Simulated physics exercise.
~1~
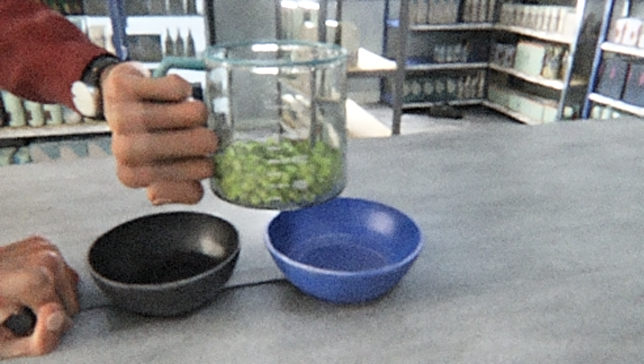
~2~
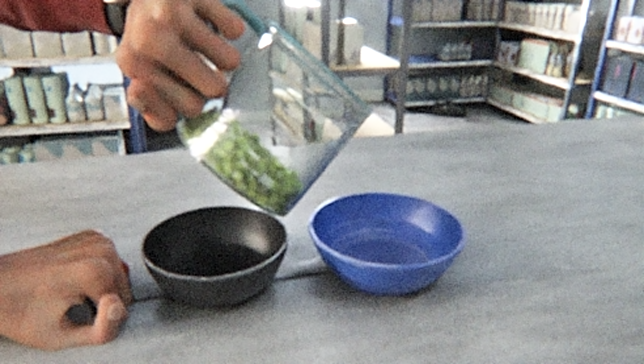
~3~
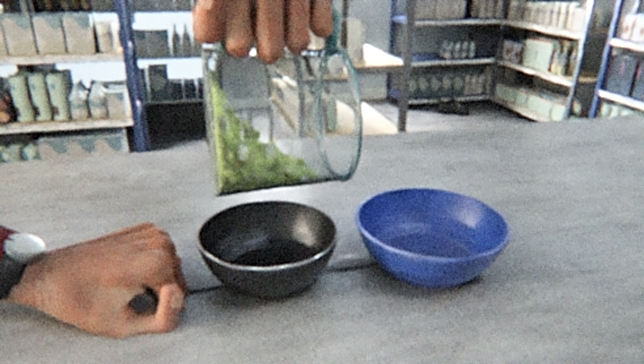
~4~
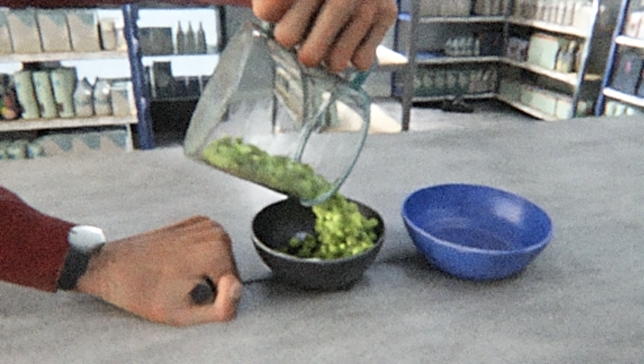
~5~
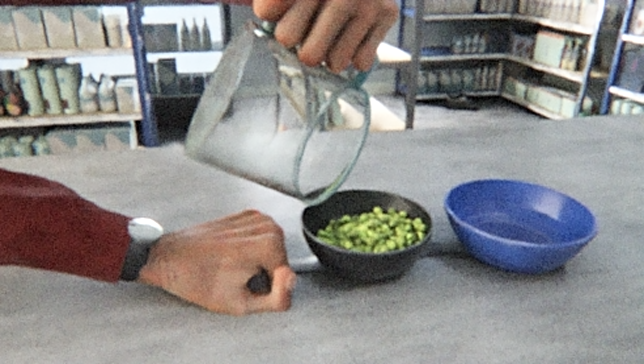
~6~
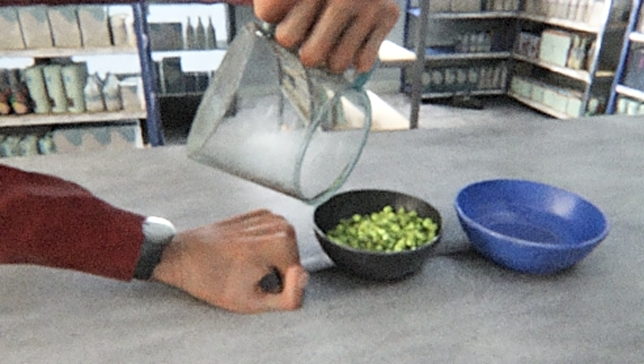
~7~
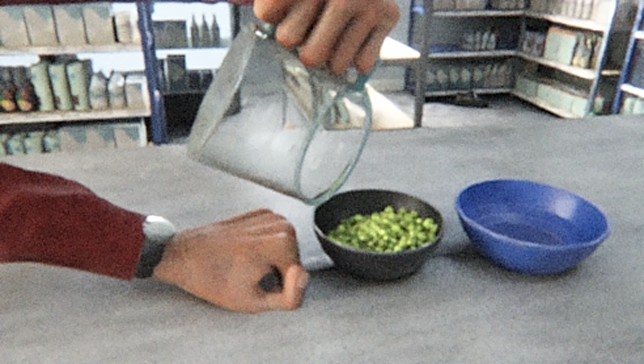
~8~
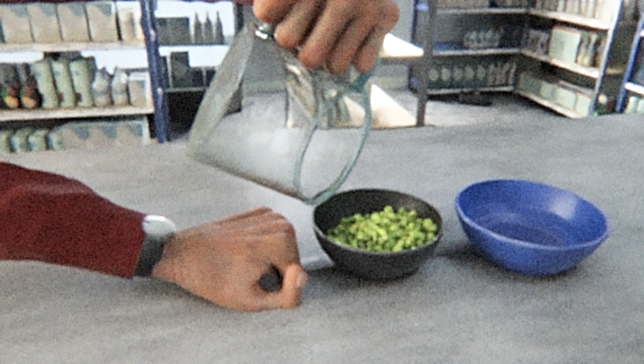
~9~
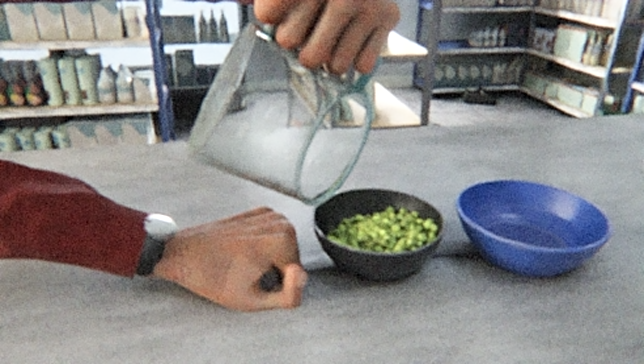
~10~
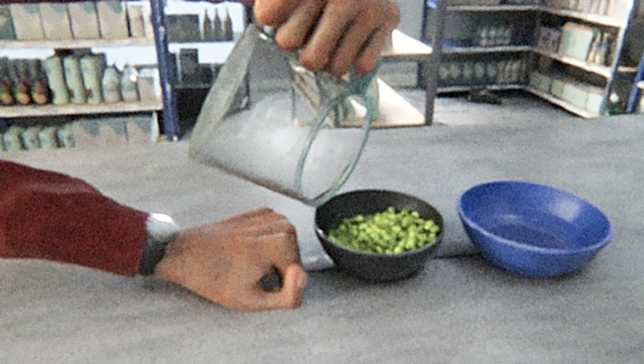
In a storeroom with stocked shelves behind, a grey tabletop is seen from the front and slightly above, the view drifting a little sideways. A hand holds a clear glass jug of small green pieces above a black bowl and, to its right, a blue bowl, joined by a thin strip. Another hand, in a dark red sleeve with a watch, moves the bowls steadily right while the jug tips over. The pieces slide along the glass, then pour into the black bowl. The bowls halt, the emptied jug stays tilted, and the blue bowl remains empty.
